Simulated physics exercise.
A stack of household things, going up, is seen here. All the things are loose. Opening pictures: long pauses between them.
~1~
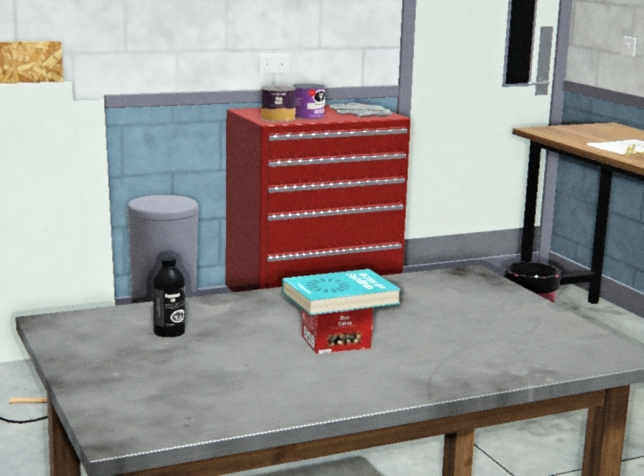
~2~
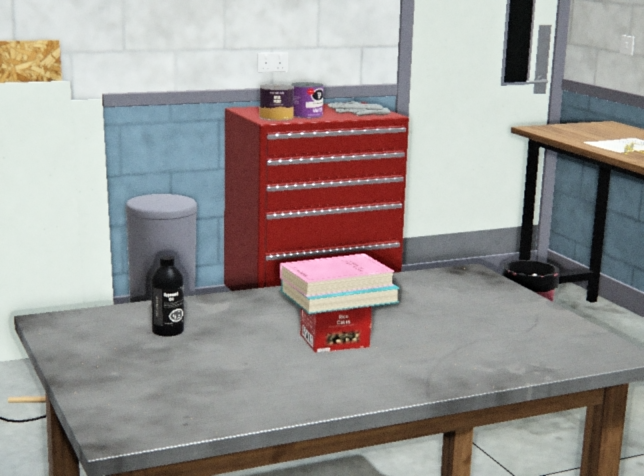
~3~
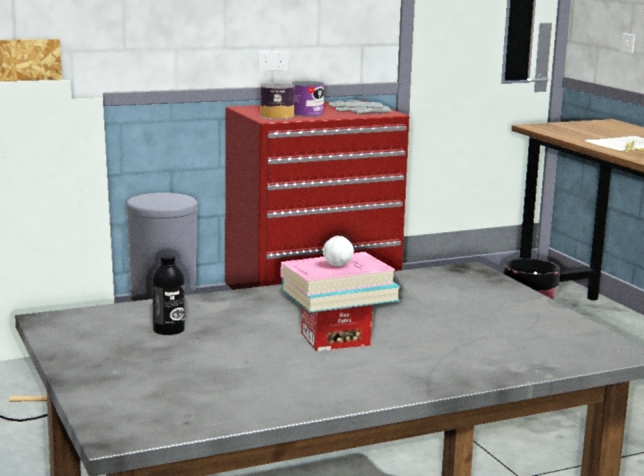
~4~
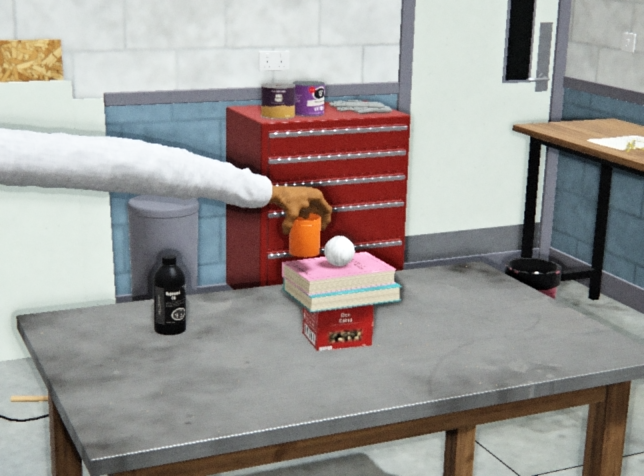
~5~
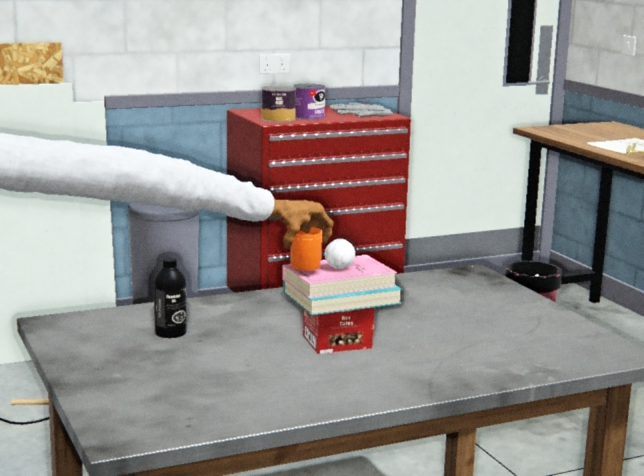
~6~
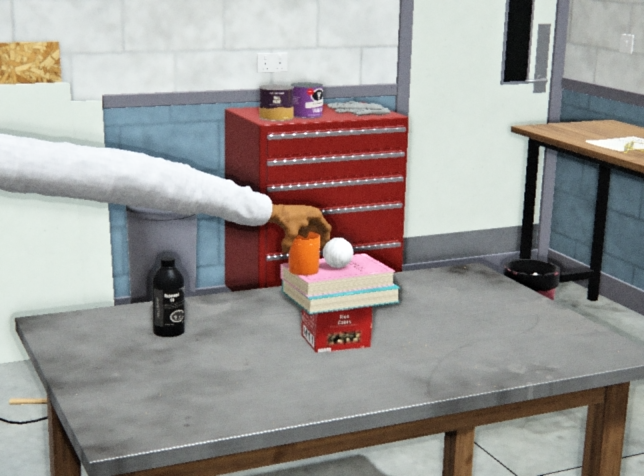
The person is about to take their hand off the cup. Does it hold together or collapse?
It holds together.
Then, 0.70 s past the last view, nothing moves.
Then, 1.30 s past the last view, orange cup resting near (304, 254).
Finally, all 6 still in place. Final places as the last picture's camera would see them, orange cup near (305, 254). The pile keeps its balance.
